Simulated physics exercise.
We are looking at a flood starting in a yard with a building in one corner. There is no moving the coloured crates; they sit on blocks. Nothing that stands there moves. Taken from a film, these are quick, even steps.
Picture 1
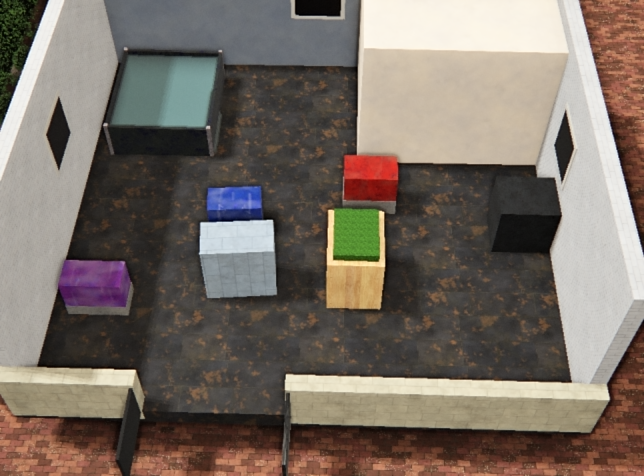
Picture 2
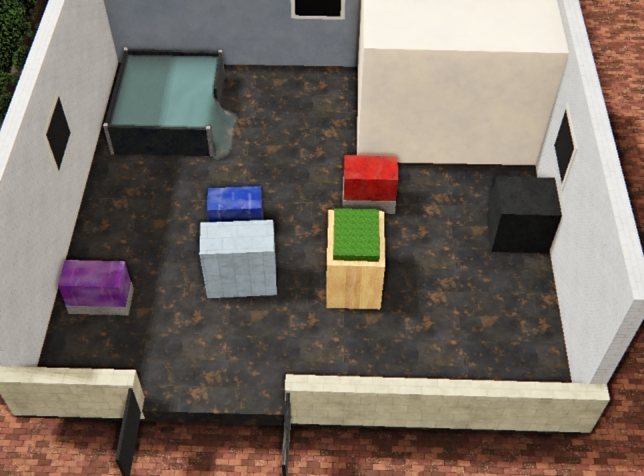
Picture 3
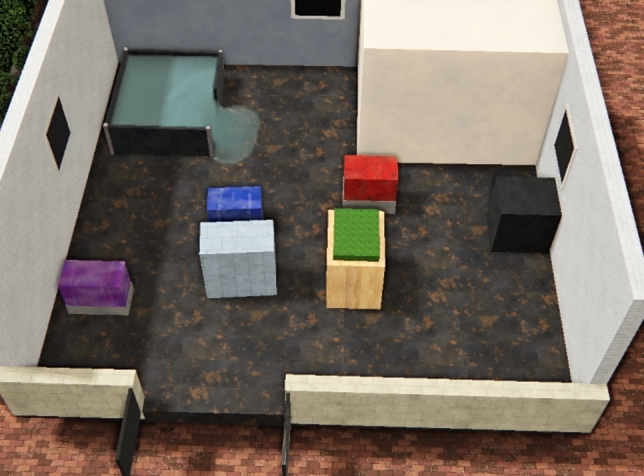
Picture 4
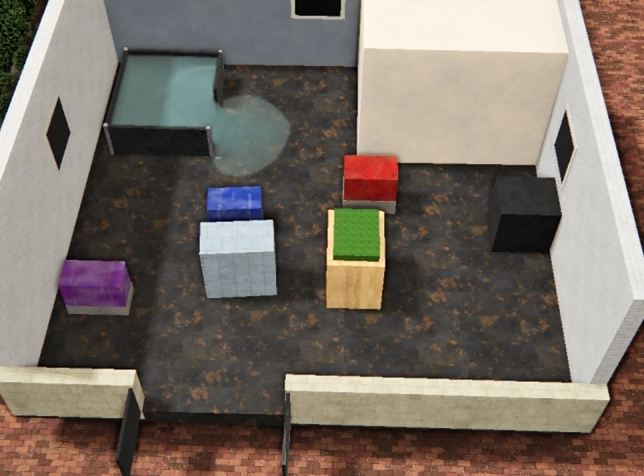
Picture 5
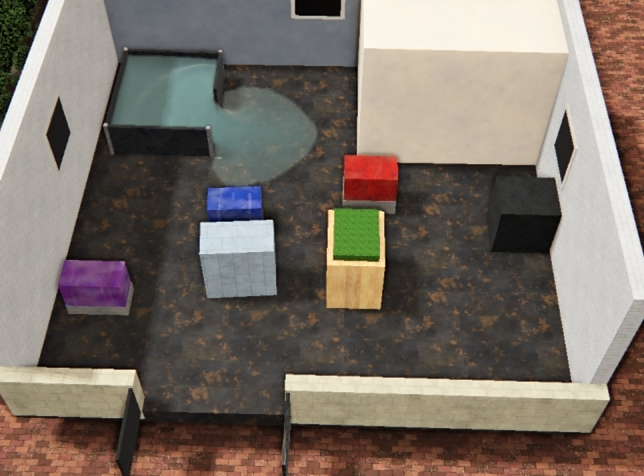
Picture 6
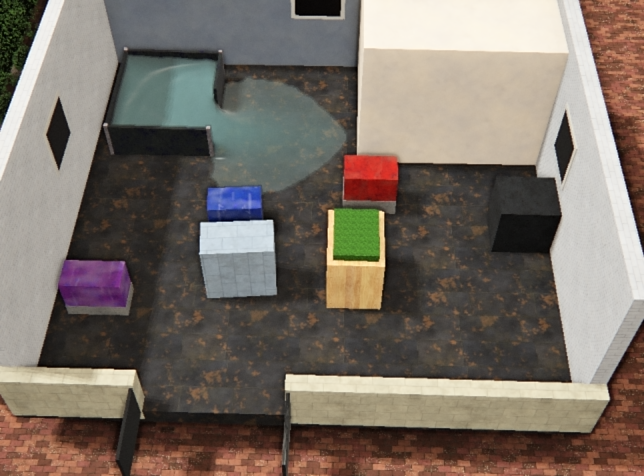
Walled yard with coloured crates, water pouring from a dark-sided tank at upper left and spreading rightward across the dark floor.
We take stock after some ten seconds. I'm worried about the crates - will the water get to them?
In order: The blue crate will be touched; the purple crate will not be touched; the red crate will not be touched.
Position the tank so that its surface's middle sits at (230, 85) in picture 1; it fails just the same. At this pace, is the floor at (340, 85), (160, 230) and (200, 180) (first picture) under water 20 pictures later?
First drenched; next unwetted; last unwetted.
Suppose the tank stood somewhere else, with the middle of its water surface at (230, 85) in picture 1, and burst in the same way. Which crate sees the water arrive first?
The crate marked red.
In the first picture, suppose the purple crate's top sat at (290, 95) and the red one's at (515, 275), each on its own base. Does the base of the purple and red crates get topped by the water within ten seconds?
Reading - purple crate: Flooded, red crate: Untouched.
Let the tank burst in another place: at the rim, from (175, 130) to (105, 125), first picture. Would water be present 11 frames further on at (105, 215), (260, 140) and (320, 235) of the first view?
So it's liquid at the first, nothing at the second and nothing at the third.
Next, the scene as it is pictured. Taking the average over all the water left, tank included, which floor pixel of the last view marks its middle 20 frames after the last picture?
Somewhere near (264, 138).
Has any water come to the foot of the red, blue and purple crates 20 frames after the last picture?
Taking them in order: Red crate is flooded, blue crate is flooded, purple crate is not flooded.
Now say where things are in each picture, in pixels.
Still water in the tank at (166, 91), in the first picture.
Water pours out at (212, 126) and has run to (226, 113), in the second picture.
The front is at (251, 114), out from the gap at (213, 127), in the third picture.
Water pours out at (213, 128) and has run to (285, 123), in the fourth picture.
The front is at (310, 126), out from the gap at (213, 128), in the fifth picture.
Water pours out at (213, 127) and has run to (339, 143), in the sixth picture.
A moment on, water covers 20 % of the floor; the blue crate water round its plinth, the purple crate not reached, the red crate water round its plinth.
Next, water covers 30 % of the floor; the blue crate water round its plinth, the purple crate not reached, the red crate water round its plinth.
Then, water covers 40 % of the floor; the blue crate water round its plinth, the purple crate not reached, the red crate water round its plinth.
Later, water covers 55 % of the floor; the blue crate water round its plinth, the purple crate not reached, the red crate water round its plinth.
In the end, water covers 85 % of the floor; the blue crate was topped, the purple crate stayed above the water, the red crate stayed above the water.
